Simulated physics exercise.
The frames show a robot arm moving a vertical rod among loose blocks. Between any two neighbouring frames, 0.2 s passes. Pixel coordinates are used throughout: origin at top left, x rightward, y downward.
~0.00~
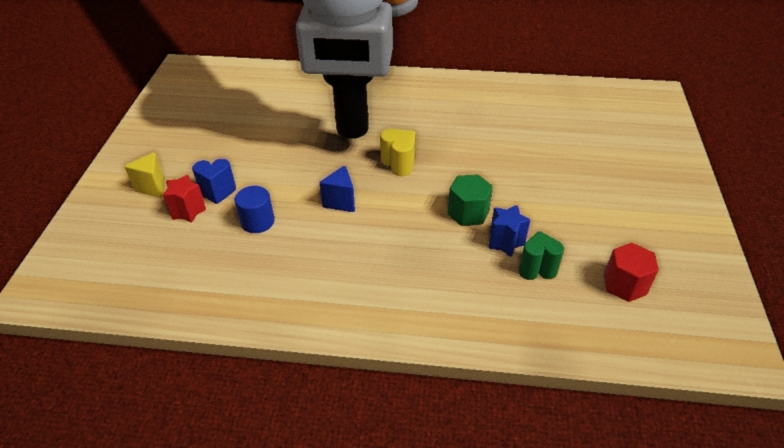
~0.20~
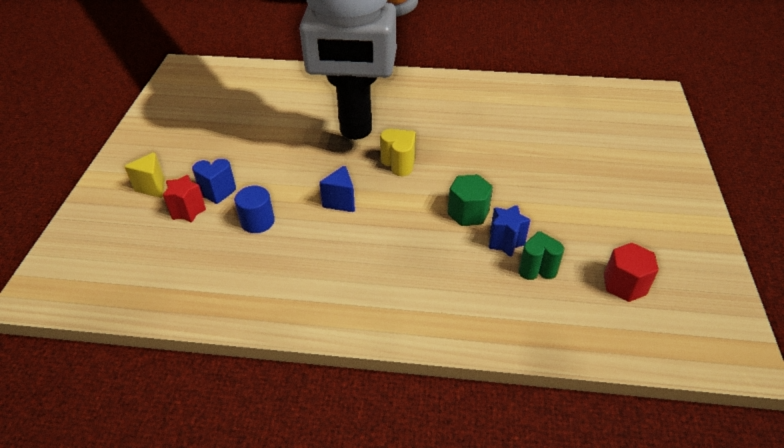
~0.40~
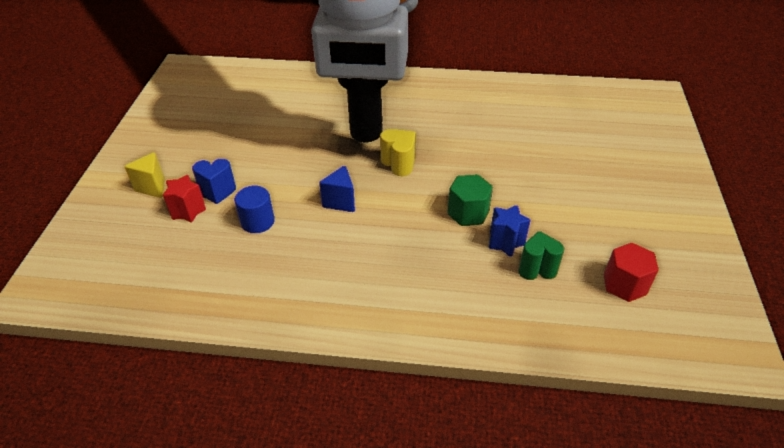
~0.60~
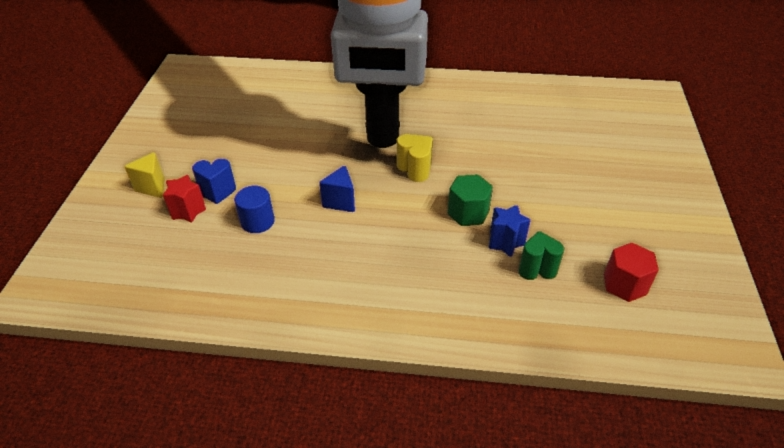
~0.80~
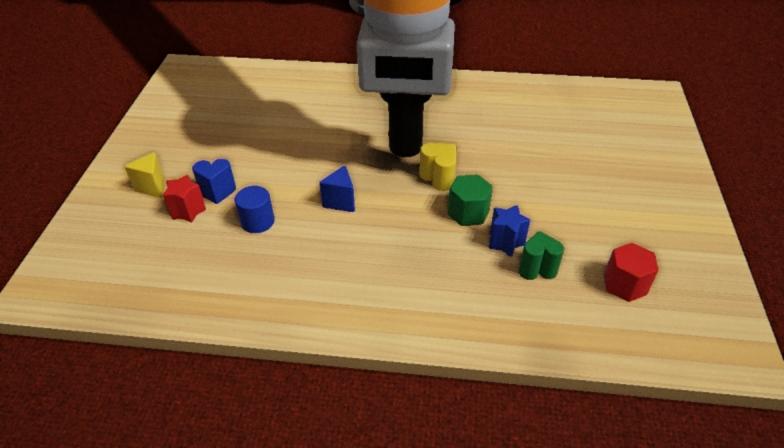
On a wooden board scattered with colored blocks, a robot arm moved its black rod to the right and pushed the yellow heart block toward the green hexagon, while the other blocks stayed still.
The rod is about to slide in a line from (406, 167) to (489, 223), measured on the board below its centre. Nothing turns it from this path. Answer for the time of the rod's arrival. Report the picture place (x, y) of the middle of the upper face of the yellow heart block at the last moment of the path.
Roughly at (503, 172).
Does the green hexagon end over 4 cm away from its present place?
Going by the path, yes.
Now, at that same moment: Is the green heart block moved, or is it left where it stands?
My prediction: It moves.
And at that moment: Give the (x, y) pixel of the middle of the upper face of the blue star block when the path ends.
I'd guess (535, 247).
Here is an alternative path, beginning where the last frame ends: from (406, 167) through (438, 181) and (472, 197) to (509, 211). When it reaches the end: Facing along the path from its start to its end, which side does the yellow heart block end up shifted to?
That block drifts left.
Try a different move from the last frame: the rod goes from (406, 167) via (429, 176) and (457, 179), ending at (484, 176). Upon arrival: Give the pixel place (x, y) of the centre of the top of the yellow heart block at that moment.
Pixel (516, 169).
The first path, step by step. One third of the way, rod at (432, 166); yellow heart block at (471, 162), turned 35° anticlockwise.
Two thirds of the way, rod at (461, 185); yellow heart block at (495, 167), turned 85° anticlockwise; green hexagon at (487, 199), turned 25° clockwise; blue star block at (516, 221).
At the end, rod at (491, 204); yellow heart block at (503, 172), turned 125° anticlockwise; green hexagon at (511, 224), turned 55° clockwise; blue star block at (535, 247), turned 20° anticlockwise; green heart block at (567, 261), turned 35° anticlockwise.
